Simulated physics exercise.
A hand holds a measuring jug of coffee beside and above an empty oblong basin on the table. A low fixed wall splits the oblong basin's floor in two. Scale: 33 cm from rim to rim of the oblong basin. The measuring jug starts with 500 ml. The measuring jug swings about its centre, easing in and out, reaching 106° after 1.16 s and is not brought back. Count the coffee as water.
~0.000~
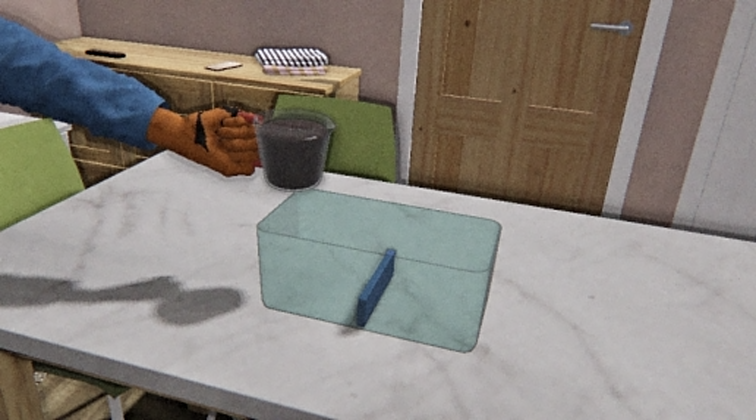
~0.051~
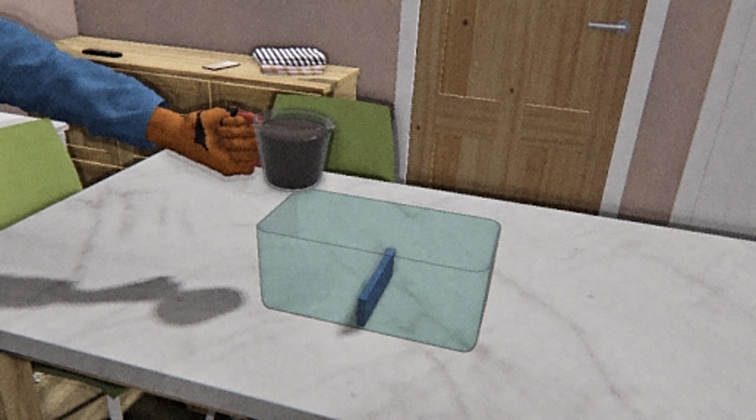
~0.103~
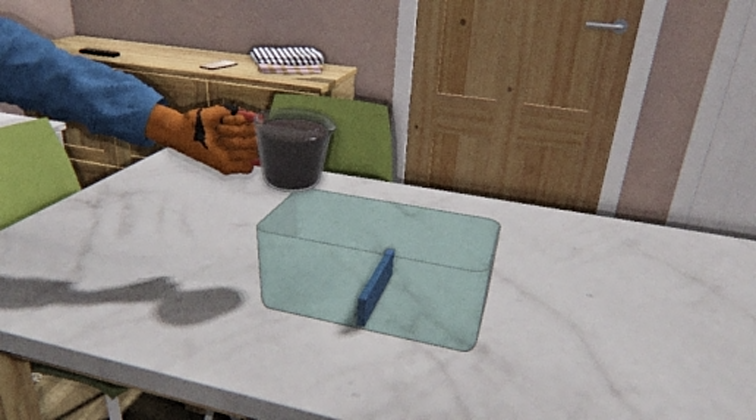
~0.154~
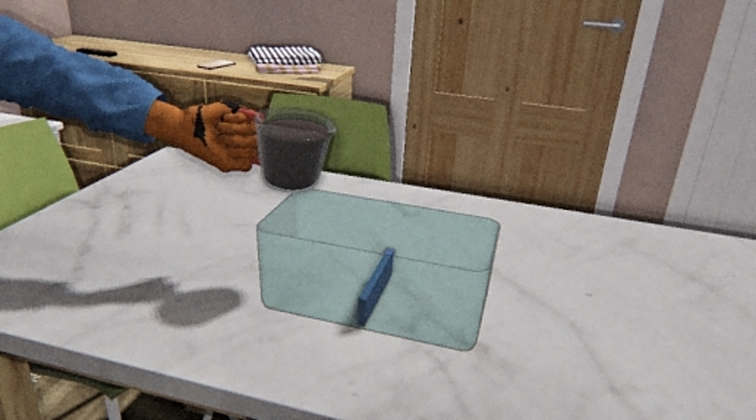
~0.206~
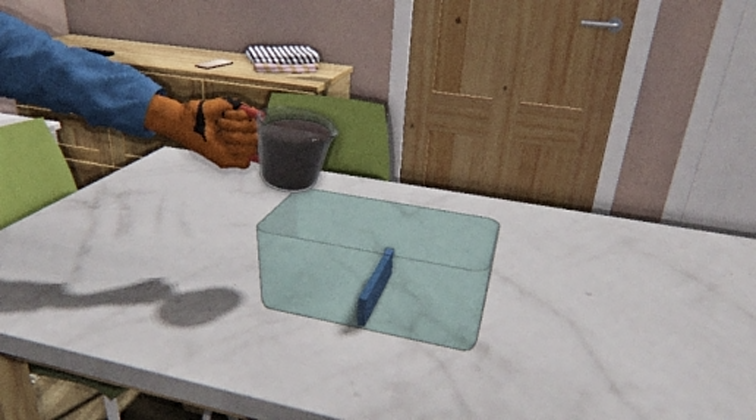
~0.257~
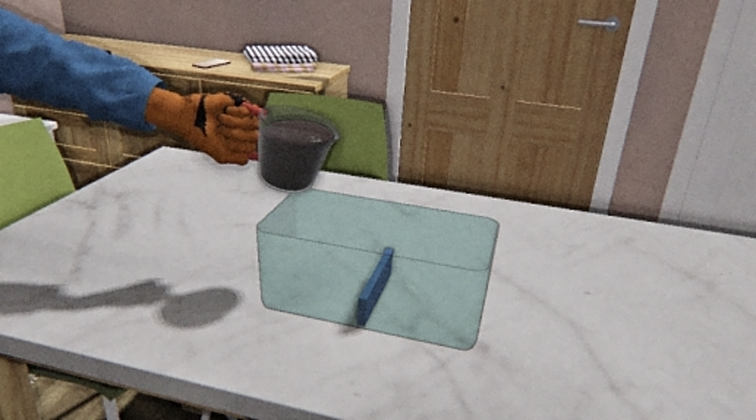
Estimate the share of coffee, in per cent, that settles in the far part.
About 24 per cent.
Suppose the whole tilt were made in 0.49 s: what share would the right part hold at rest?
In that case some 10 per cent.
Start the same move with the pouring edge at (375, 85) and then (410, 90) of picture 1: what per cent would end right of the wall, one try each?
In turn about 95 and 95 per cent.
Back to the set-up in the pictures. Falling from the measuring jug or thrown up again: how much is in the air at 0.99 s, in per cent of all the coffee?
About 7 per cent.
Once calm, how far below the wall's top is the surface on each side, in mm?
Left about 32 mm, right about 42 mm.
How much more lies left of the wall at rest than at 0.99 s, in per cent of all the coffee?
About 18 per cent.
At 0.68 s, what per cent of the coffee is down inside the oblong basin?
Some 14 per cent.
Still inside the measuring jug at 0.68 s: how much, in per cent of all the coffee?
Near 68 in a hundred.
Then, 0.68 s in, the tilt is 67° and 68 per cent is still to pour, 10 is left of the wall and 4 right of it.
Then, 0.99 s in, the tilt is 100° and 12 per cent is still to pour, 58 is left of the wall and 23 right of it.
Then, 1.31 s in, the tilt is 106° and 0 per cent is still to pour, 75 is left of the wall and 24 right of it.
Then, 1.66 s in, the tilt is 106° and 0 per cent is still to pour, 75 is left of the wall and 25 right of it.
Finally, 75 per cent lies left of the wall, 24 right of it and 0 outside.
